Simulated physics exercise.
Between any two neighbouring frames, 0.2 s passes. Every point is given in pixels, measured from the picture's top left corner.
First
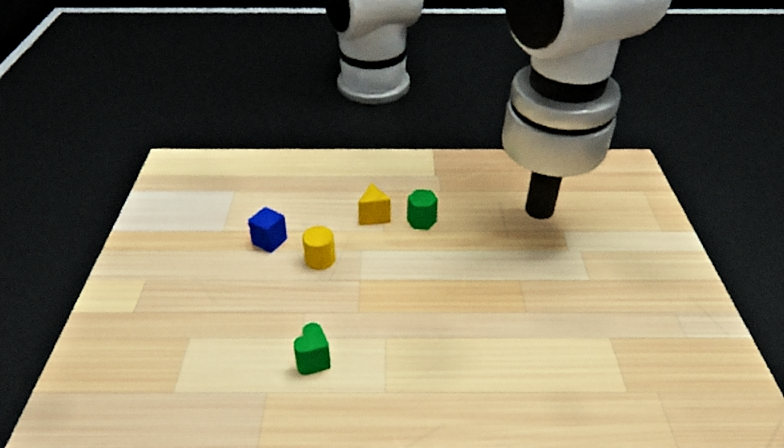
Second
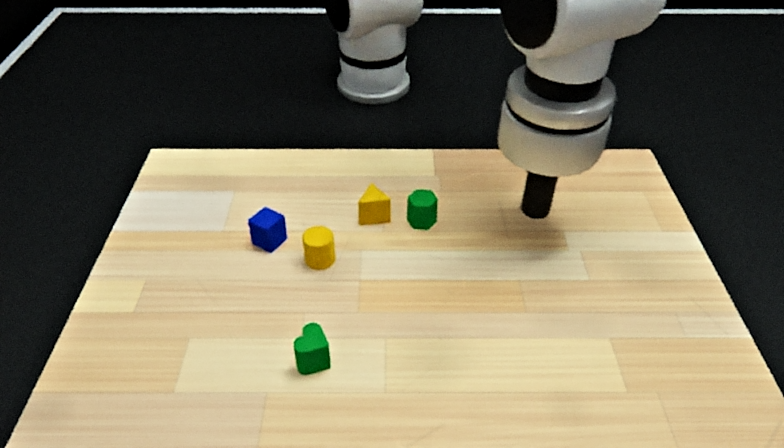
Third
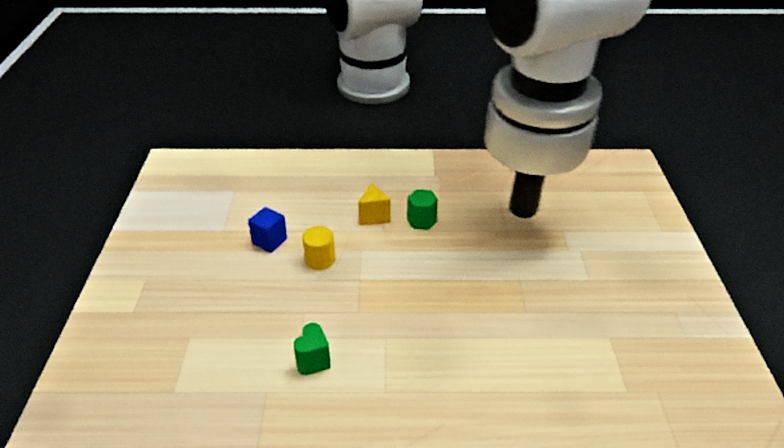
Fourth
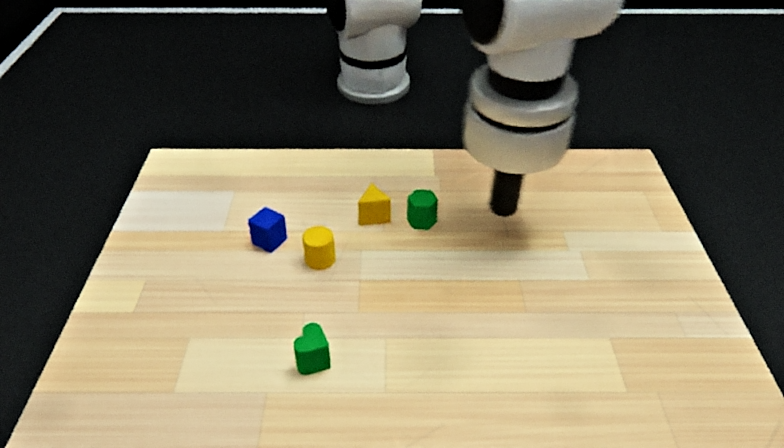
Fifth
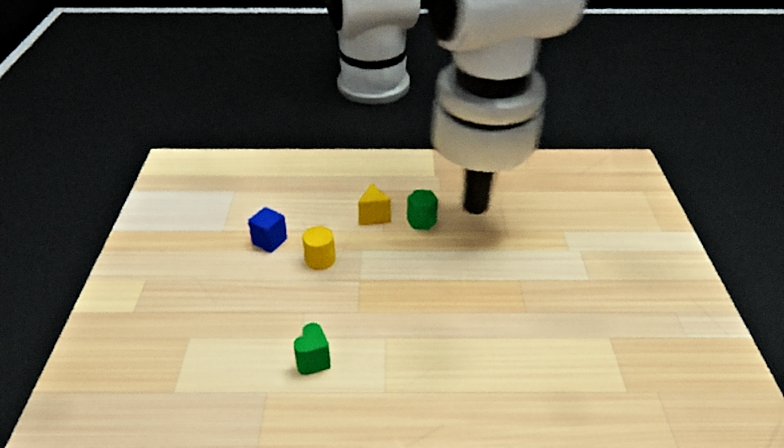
A white robot arm with a black rod reaches over a pale wooden tabletop on a dark floor, seen from above and in front. A blue cube, yellow cylinder, yellow triangular block and green six-sided block sit left of the rod, with a green heart-shaped block nearer the viewer. The arm glides left, slowly then faster, bringing the rod close beside the six-sided block, while the blocks and camera stay still.
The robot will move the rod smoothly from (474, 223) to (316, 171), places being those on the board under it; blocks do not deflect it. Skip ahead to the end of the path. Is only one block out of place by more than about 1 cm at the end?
Yes
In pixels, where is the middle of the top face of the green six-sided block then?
Expect it around (399, 197).
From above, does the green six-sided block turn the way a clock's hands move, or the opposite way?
It goes anticlockwise.
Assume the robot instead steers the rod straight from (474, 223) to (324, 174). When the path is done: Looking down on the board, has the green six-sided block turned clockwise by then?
In short: No.
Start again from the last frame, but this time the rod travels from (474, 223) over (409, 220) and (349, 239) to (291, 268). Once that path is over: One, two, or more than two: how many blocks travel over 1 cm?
The result: Three blocks or more.
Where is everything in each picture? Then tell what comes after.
The first frame shows tip of the rod (539, 212), middles of tops, yellow triangular block (373, 194), green six-sided block (423, 197).
The second frame shows rod (535, 211), nothing pushed.
The third frame shows rod (523, 210), nothing pushed.
The fourth frame shows rod (503, 209), nothing pushed.
The fifth frame shows rod (476, 207), yellow triangular block (373, 194), green six-sided block (423, 197).
The first path, step by step. One third of the way, rod (418, 189); green six-sided block (401, 197), turned 55° anticlockwise.
Two thirds of the way, rod (364, 171); green six-sided block (399, 197), turned 65° anticlockwise.
At the end, rod (314, 155); yellow triangular block unmoved; green six-sided block (399, 197), turned 65° anticlockwise.
